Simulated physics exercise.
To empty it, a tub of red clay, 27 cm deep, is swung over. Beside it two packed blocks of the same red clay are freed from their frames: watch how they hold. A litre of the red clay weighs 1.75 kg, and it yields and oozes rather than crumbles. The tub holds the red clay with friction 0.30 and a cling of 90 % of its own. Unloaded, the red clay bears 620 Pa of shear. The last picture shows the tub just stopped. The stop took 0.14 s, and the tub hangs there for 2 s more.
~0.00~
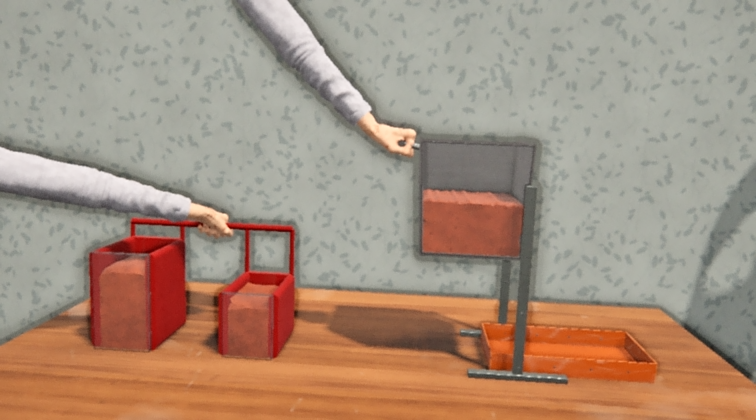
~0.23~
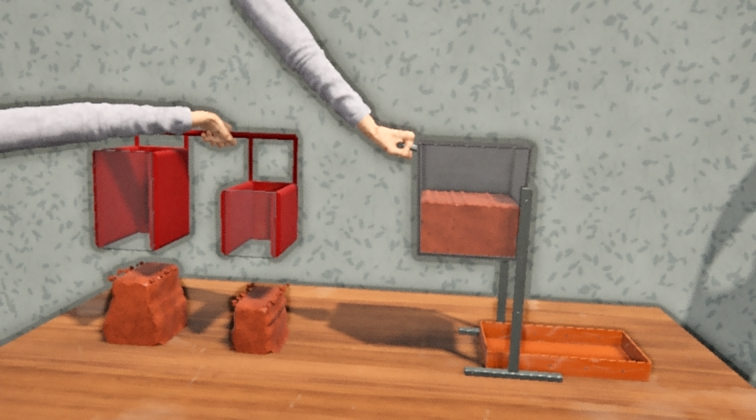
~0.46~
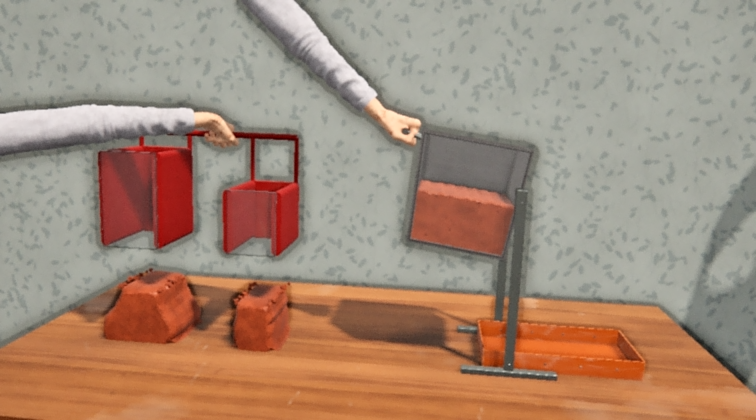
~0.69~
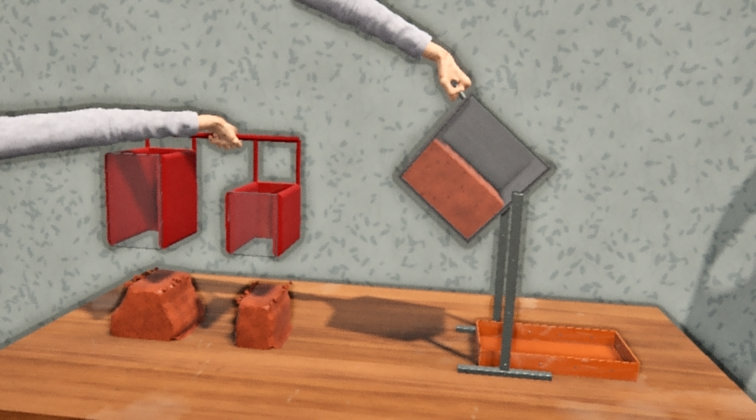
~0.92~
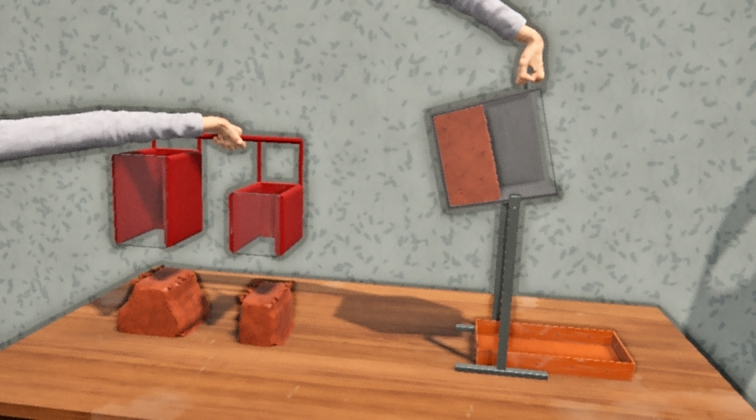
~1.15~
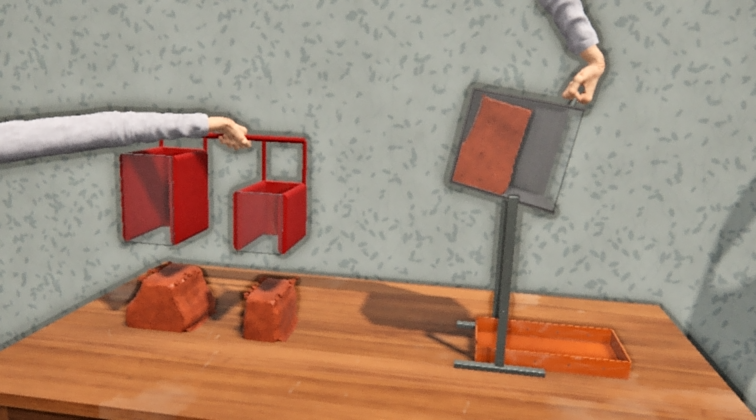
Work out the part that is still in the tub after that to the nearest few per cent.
It comes to some 60 %.
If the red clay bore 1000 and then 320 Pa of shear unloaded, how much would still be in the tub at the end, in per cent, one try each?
In turn about 60 %, 50 %.
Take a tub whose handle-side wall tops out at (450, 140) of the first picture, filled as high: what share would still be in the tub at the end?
Then about 100 %.
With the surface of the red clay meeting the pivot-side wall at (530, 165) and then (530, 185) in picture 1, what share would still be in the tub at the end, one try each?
In turn about 40 %, 50 %.
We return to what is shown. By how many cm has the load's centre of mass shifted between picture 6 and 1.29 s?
Roughly 6 cm.
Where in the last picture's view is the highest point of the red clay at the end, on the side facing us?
Near (485, 152).
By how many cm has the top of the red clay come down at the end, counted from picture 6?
Some 14 cm.
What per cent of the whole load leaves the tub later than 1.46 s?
About 18 %.
By 1.29 s, the tub is at 101 degrees and holds 100 %.
By 1.46 s, the tub is at 101 degrees and holds 78 %.
By 1.63 s, the tub is at 101 degrees and holds 60 %.
By 1.80 s, the tub is at 101 degrees and holds 60 %.
By 3.15 s, at the end, the tub is at 101 degrees and holds 60 %.
